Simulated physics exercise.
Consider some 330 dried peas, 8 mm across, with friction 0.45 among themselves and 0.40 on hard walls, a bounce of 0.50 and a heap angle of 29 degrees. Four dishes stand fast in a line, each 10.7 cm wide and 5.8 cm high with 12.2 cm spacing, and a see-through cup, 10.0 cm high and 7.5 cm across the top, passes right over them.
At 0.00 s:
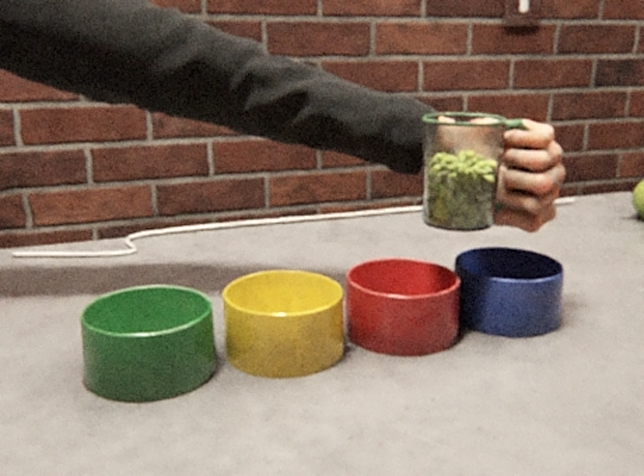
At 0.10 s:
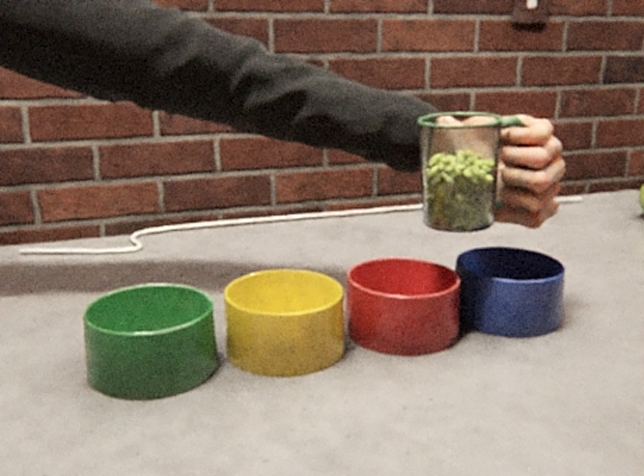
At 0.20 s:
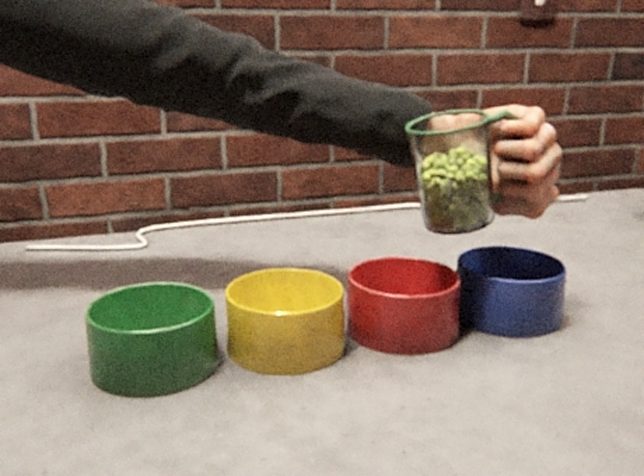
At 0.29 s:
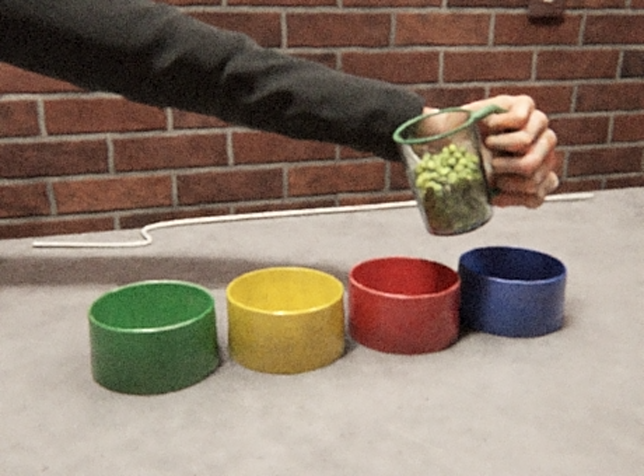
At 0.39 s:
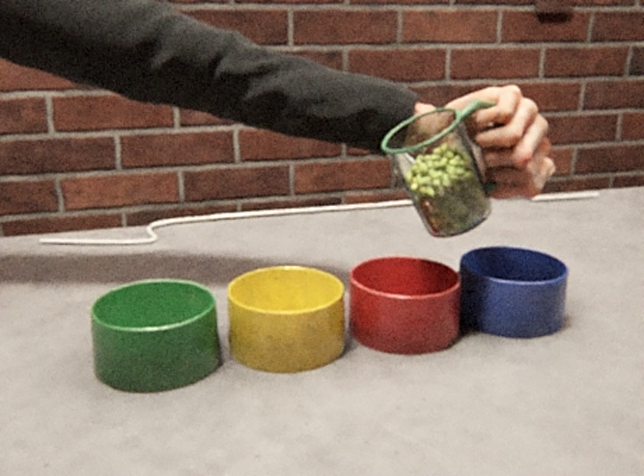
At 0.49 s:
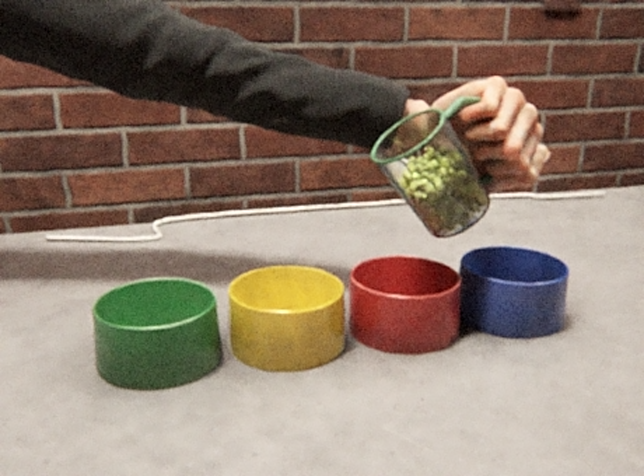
On a grey surface before a brick wall, a hand holds a clear cup of green pieces above a row of green, yellow, red and blue dishes, then tilts it steadily leftward while moving slightly to the left.
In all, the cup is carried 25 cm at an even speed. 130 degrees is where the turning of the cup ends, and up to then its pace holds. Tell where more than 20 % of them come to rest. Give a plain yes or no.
Red dish - no, blue dish - no, green dish - no, yellow dish - yes, counter - no.
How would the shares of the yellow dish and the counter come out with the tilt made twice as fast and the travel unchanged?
In that case the yellow dish gets 40 while the counter gets 40.
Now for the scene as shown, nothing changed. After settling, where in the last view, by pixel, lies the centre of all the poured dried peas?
I'd put it at about (276, 325).
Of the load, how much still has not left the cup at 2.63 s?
I'd estimate some 0 per cent of the load.
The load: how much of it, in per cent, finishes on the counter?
The share comes to some 0 percent.
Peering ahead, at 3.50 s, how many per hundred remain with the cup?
About 0 percent of the load.
After 1.78 s, tilt 130 degrees; cup holds 0 %, yellow 100 %.
Then, at 2.63 s, tilt 130 degrees; cup holds 0 %, yellow 100 %.
Then, at 3.50 s, tilt 130 degrees; cup holds 0 %, yellow 100 %.
At rest (3.8 s), red 0 %, blue 0 %, green 0 %, yellow 100 %, counter 0 %.
